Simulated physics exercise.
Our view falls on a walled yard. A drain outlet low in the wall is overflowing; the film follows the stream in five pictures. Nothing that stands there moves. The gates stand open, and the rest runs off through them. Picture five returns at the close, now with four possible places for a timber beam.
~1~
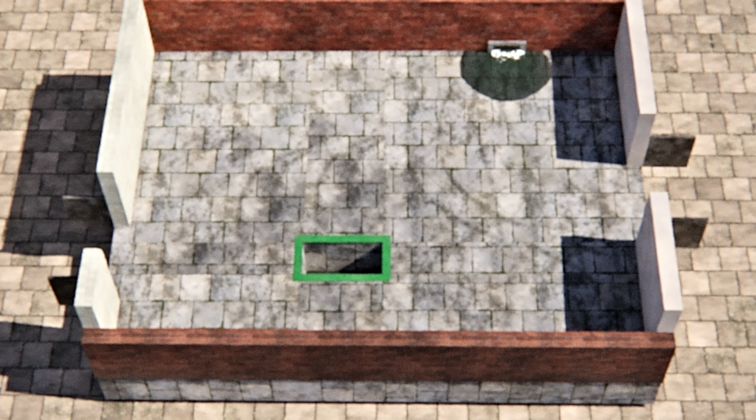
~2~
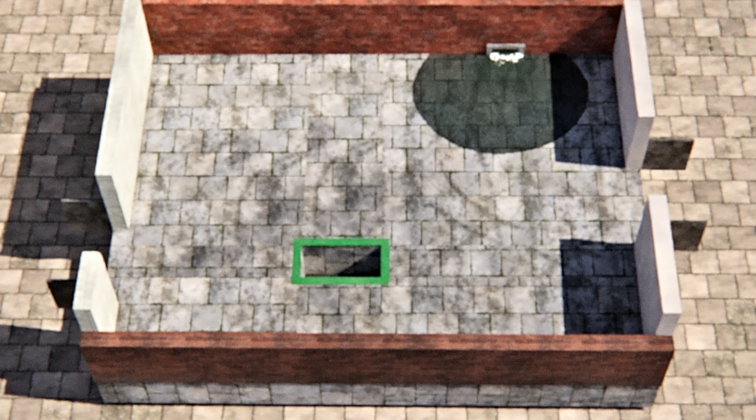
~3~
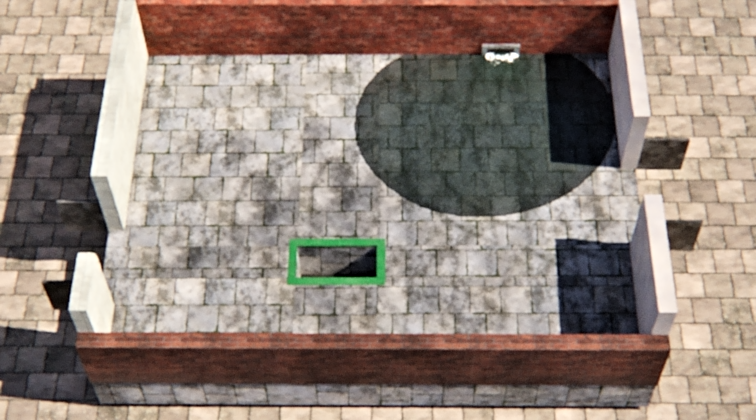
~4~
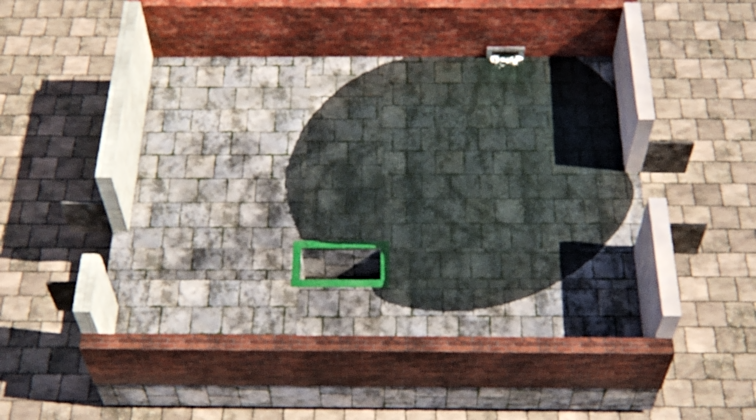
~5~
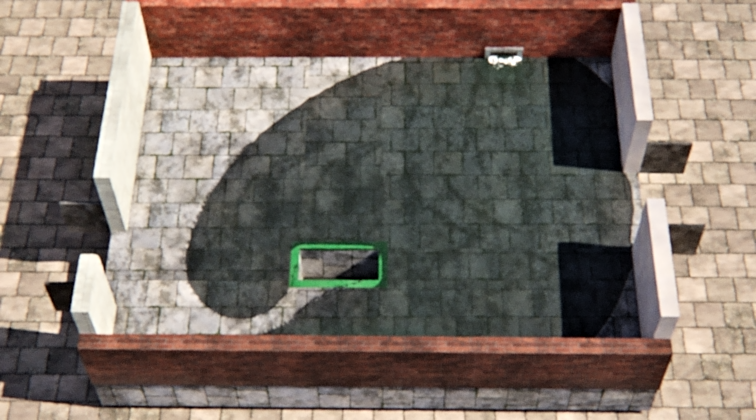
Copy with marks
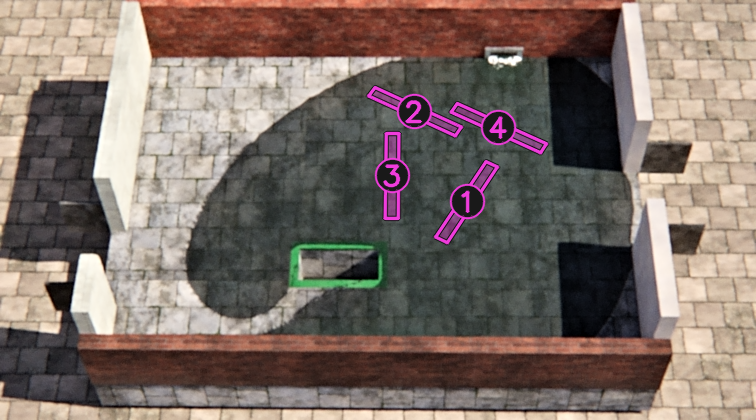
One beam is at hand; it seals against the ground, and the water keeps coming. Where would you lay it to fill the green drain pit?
Spot 1.
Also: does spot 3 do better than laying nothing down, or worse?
It is worse.
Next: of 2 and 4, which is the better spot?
Spot 2.
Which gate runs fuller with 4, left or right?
The left gate.
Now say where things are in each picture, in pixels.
In the first picture, outfall at (507, 47); green drain pit at (342, 258); open gate at (125, 263); open gate at (631, 204); front seen at (531, 91), 3 % of the ground wet; green drain pit still dry.
In the second picture, front seen at (495, 149), 11 % of the ground wet; green drain pit still dry.
In the third picture, front seen at (406, 194), 24 % of the ground wet; green drain pit still dry.
In the fourth picture, front seen at (419, 302), 45 % of the ground wet; green drain pit taking water.
In the fifth picture, front seen at (216, 295), 64 % of the ground wet; green drain pit taking water.
On the marked copy, 1 from (441, 239) to (491, 164); 2 from (371, 91) to (458, 131); 3 from (391, 218) to (392, 133); 4 from (454, 107) to (543, 148).
With 1, about 32 % of the stream goes into the green drain pit, about 67 % out by the gates.
With 2, about 21 % of the stream goes into the green drain pit, about 78 % out by the gates.
With 3, about 20 % of the stream goes into the green drain pit, about 79 % out by the gates.
With 4, about 16 % of the stream goes into the green drain pit, about 83 % out by the gates.
